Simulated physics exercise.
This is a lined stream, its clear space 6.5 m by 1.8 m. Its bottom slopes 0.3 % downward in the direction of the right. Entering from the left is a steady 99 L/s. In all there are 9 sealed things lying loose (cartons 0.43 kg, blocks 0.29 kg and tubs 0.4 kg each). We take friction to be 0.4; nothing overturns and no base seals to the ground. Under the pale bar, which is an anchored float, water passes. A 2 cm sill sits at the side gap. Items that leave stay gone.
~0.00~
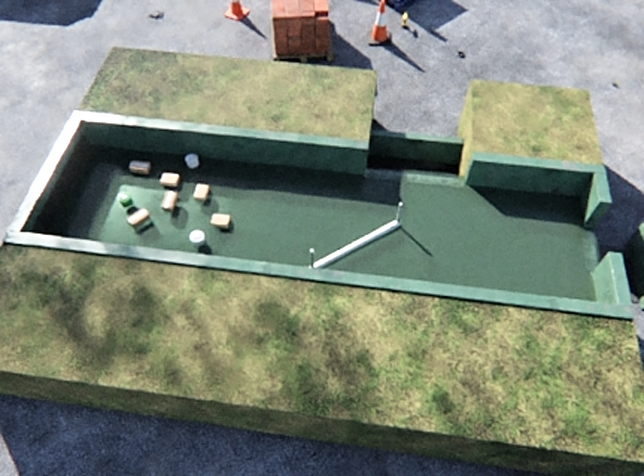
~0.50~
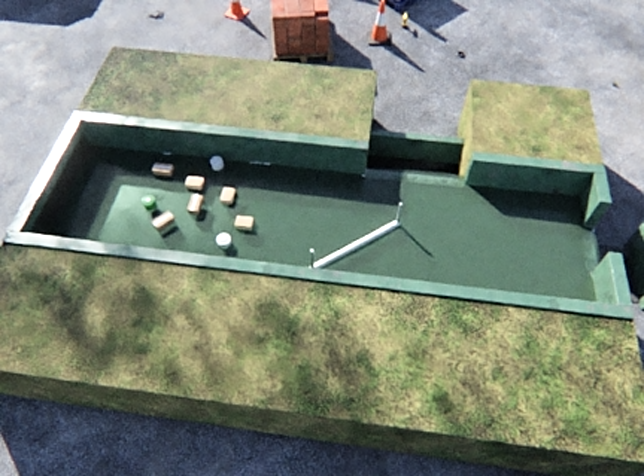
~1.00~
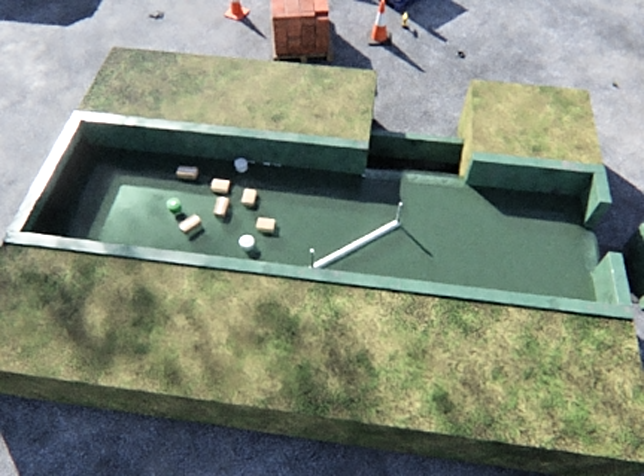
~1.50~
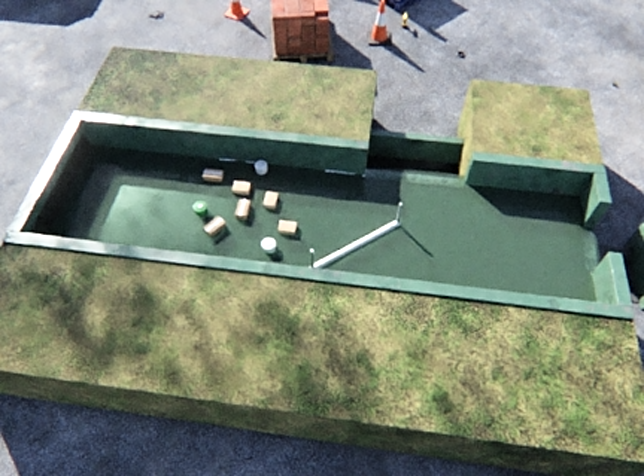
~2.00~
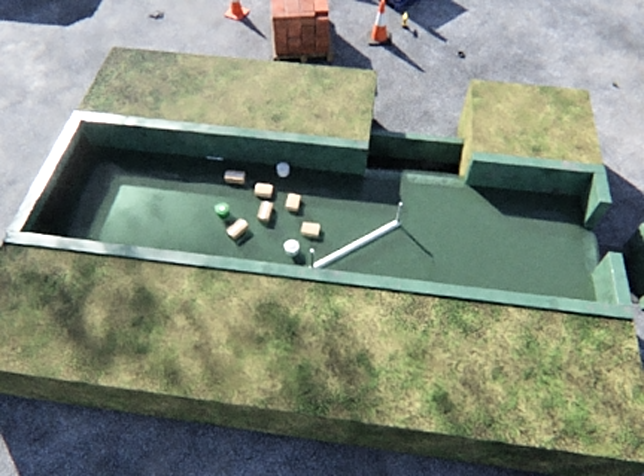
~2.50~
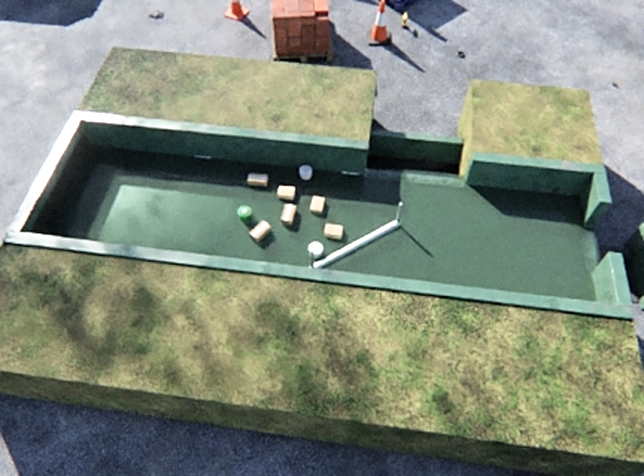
A loose cluster of tan blocks and a few small tubs, one green and two white, drifted steadily rightward together along a shallow green-lined channel, and the lower white tub drew up beside the pale slanted bar.
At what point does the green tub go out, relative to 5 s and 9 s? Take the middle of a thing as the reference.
The green tub goes out between 5 s and 9 s.
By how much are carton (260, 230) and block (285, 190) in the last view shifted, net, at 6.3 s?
Respectively, 300 cm and gone out.
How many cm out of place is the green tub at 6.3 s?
Shift: About 350 cm.
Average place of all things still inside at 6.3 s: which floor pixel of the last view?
They average out to somewhere around (407, 209).
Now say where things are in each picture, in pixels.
The green tub at (124, 197) floats; 8 cm deep round most things; 0 of 9 have shifted, in the first frame.
The green tub at (148, 200) floats, 31 cm from its start; about 1190 L in view; 9 of 9 have shifted, in the second frame.
The green tub at (173, 203), afloat, 64 cm from its start; 9 cm deep round most things; 9 of 9 have shifted, in the third frame.
The green tub at (200, 206) floats, 98 cm from its start; about 1200 L in view; 9 of 9 have shifted, in the fourth frame.
The green tub at (222, 209) floats, 126 cm from its start; 10 cm deep round most things; 9 of 9 have shifted, in the fifth frame.
The green tub at (244, 211), afloat, 154 cm from its start; 10 cm deep round most things; 9 of 9 have shifted, in the sixth frame.
After 3.5 s the green tub is near (292, 216), 2.1 m from its start, afloat; 0 of 9 are out; 9 afloat.
After 6.3 s the green tub is near (399, 198), 3.4 m from its start, afloat; 5 of 9 are out; 4 afloat.
After 10.0 s the green tub has gone out (at 7.6 s); 9 of 9 are out; 0 afloat.
After 14.0 s the green tub has gone out (at 7.6 s); 9 of 9 are out; 0 afloat.
